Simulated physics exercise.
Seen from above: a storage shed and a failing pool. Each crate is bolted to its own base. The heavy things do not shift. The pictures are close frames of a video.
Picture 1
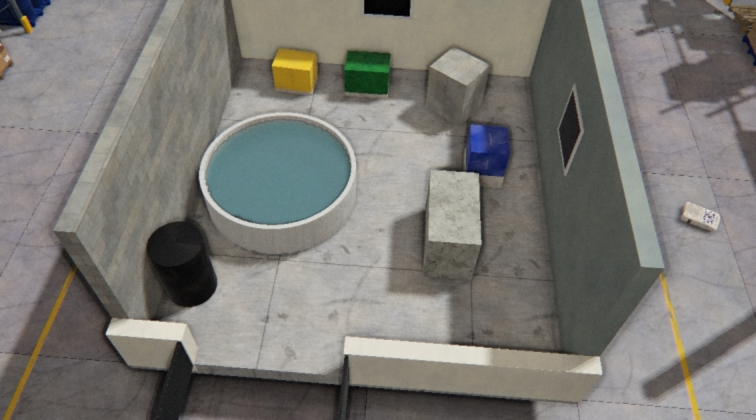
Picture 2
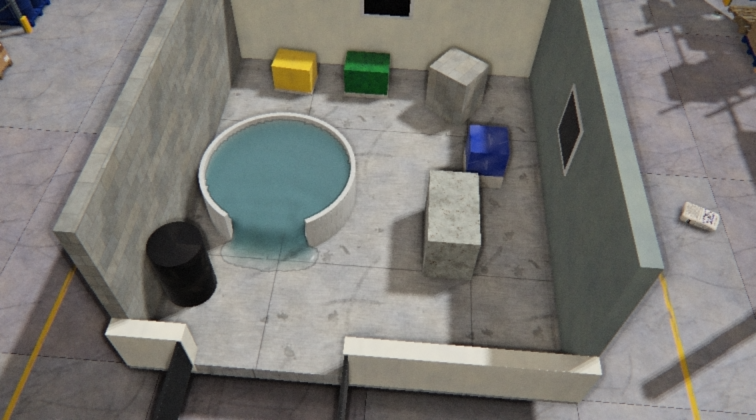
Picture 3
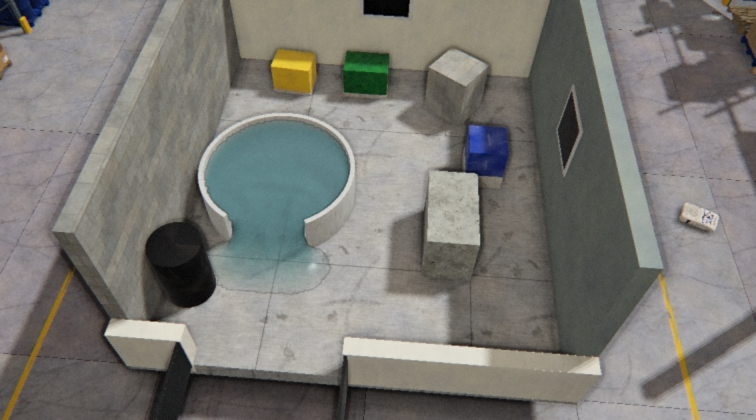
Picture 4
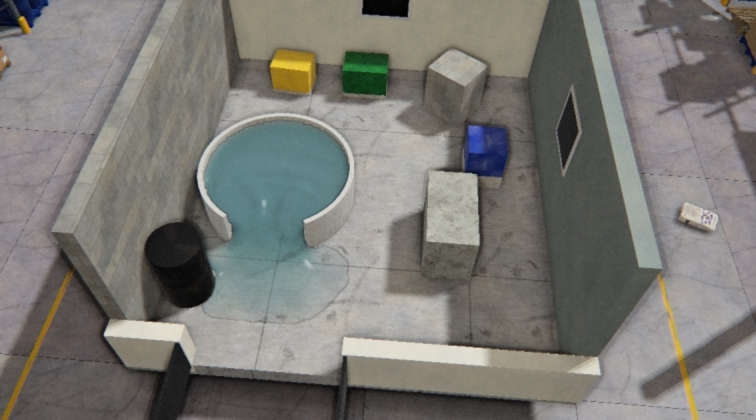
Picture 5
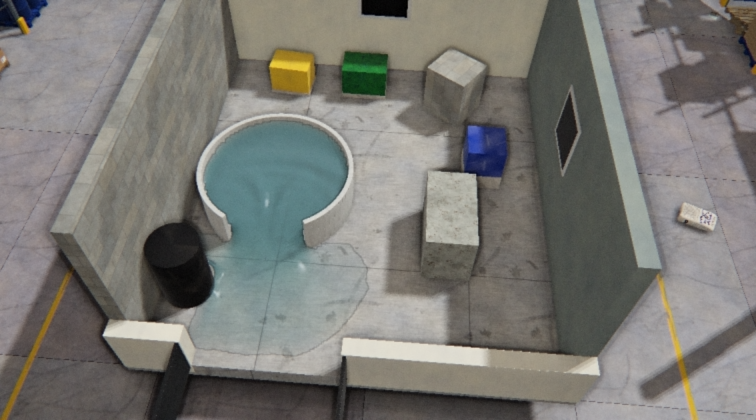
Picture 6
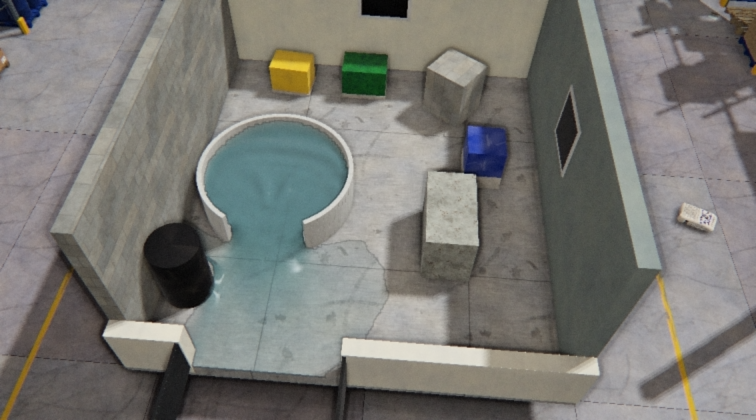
The clip shows a round pool of still water in a walled enclosure with boxes and a black barrel; a gap opens in its front wall, and water pours out, spreading across the floor toward the front opening.
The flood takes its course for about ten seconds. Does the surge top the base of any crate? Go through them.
One by one: The yellow crate escapes dry; the blue crate escapes dry; the green crate escapes dry.
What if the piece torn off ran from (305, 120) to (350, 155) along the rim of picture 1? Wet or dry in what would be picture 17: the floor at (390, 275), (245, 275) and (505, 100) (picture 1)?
In that order: Clear, dry, wet.
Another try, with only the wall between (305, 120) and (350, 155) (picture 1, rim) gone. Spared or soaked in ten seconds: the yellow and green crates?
Then: The yellow crate is topped; the green crate is wetted.
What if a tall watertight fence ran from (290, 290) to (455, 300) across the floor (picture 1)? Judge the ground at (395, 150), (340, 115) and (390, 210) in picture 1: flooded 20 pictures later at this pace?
One after the other: Awash, dry, under water.
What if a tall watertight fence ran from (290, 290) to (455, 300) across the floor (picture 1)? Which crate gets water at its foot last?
The yellow crate.
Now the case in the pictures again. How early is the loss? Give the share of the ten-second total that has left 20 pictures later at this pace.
Near 55 in a hundred.
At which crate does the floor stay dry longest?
I say the crate marked green.
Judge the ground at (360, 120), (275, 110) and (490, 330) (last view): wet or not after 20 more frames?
One after the other: Free of water, not flooded, wet.
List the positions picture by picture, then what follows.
In the first picture, still water in the round pool at (279, 169).
In the second picture, water pours out at (268, 244) and has run to (312, 250).
In the third picture, the front is at (324, 270), out from the gap at (268, 245).
In the fourth picture, the front is at (313, 312), out from the gap at (267, 246).
In the fifth picture, water pours out at (266, 247) and has run to a hidden place.
In the sixth picture, water pours out at (266, 247) and has run to a hidden place.
A moment on, water covers 20 % of the floor; the yellow crate not reached, the blue crate not reached, the green crate not reached.
Next, water covers 25 % of the floor; the yellow crate not reached, the blue crate not reached, the green crate not reached.
Then, water covers 35 % of the floor; the yellow crate not reached, the blue crate not reached, the green crate not reached.
Later, water covers 45 % of the floor; the yellow crate water round its plinth, the blue crate water round its plinth, the green crate not reached.
In the end, water covers 50 % of the floor; the yellow crate stayed above the water, the blue crate stayed above the water, the green crate stayed above the water.
